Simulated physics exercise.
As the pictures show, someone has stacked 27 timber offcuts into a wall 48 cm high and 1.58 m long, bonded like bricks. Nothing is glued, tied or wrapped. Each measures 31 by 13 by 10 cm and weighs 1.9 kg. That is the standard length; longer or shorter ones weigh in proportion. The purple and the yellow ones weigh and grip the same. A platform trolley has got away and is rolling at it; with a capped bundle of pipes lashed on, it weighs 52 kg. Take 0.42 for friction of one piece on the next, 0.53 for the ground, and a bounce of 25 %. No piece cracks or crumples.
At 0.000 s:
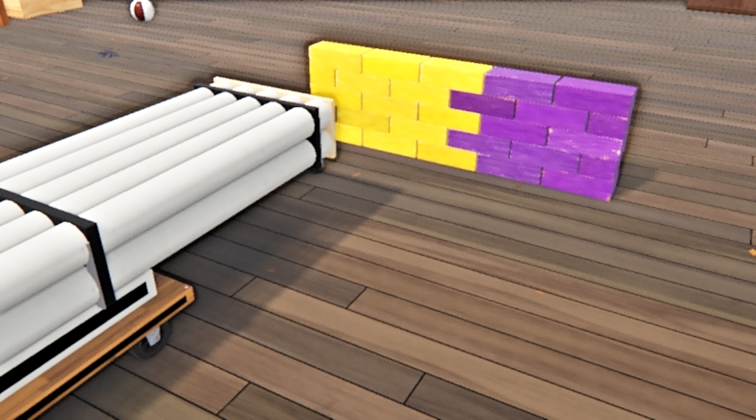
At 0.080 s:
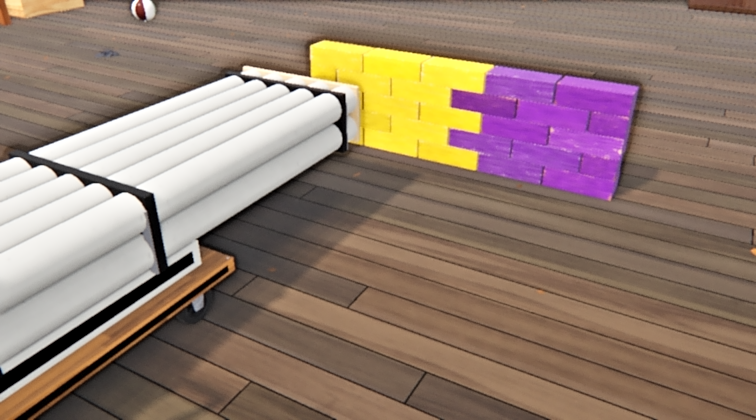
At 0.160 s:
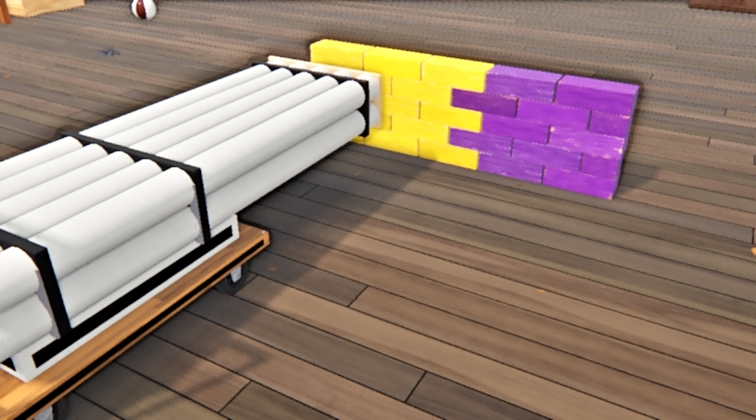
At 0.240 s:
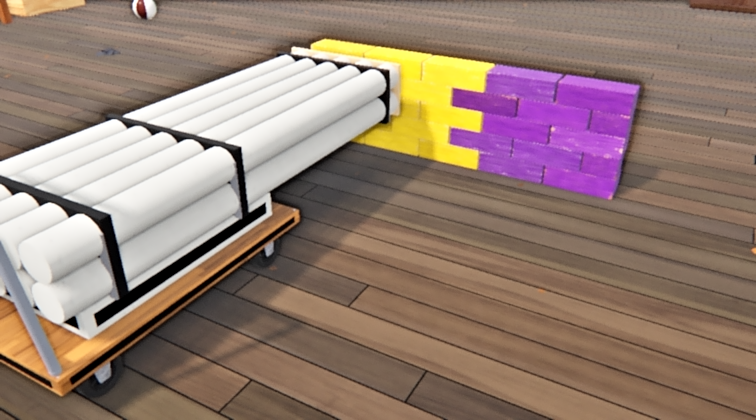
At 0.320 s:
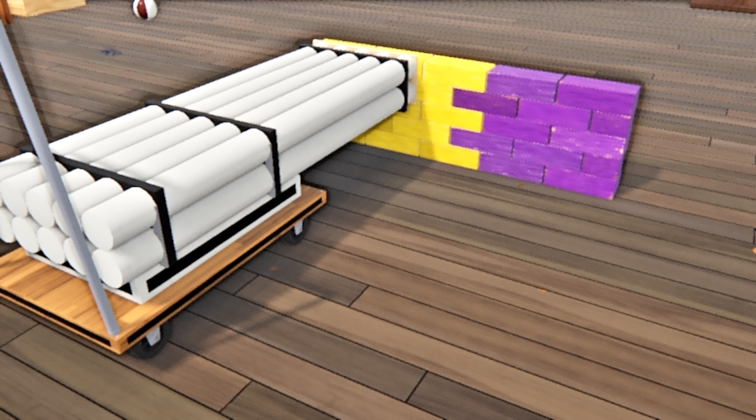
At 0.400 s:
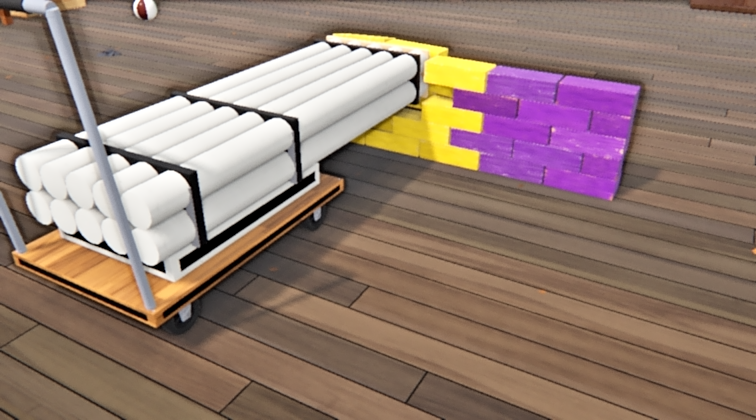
The clip opens on a low wall of yellow and purple blocks standing on a plank floor, with a trolley carrying strapped white pipes to its left. The trolley rolls toward the wall's yellow end until the pipes meet it, then they push in, shifting and tilting some yellow blocks while the purple ones stay still.
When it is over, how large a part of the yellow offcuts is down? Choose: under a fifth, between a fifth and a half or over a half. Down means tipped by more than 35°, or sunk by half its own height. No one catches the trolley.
The part is more than a half.
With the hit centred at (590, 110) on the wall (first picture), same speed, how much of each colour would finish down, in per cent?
Then yellow 10, purple 80 per cent.
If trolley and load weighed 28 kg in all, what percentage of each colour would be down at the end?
In that case yellow 70, purple 0 per cent.
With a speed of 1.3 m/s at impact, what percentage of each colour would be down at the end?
In that case yellow 70, purple 0 per cent.
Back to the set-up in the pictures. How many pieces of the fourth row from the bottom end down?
3 of them.
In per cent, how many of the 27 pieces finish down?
Near 40 per cent.
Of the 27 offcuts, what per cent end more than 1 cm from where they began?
Shifted: 55 per cent.
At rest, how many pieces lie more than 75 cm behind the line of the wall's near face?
Roughly 8 of them.
After 0.72 s, load 64 cm past the wall's line, still rolling; 8 of the 15 yellow offcuts down (8 of 27 in all colours); top yellow offcut 41° from how it stood.
After 1.30 s, load 1.32 m past the wall's line, still rolling; 10 of the 15 yellow offcuts down (10 of 27 in all colours); top yellow offcut 33° from how it stood, 30 mm lower; top purple offcut 11 mm from its place.
In the end (3.0 s), load 1.79 m past the wall's line, still rolling; 11 of the 15 yellow offcuts down (11 of 27 in all colours); top yellow offcut on its side; top purple offcut unmoved. That is 73 per cent. From the last view, middles, top yellow offcut near (512, 118), top purple offcut near (524, 84).
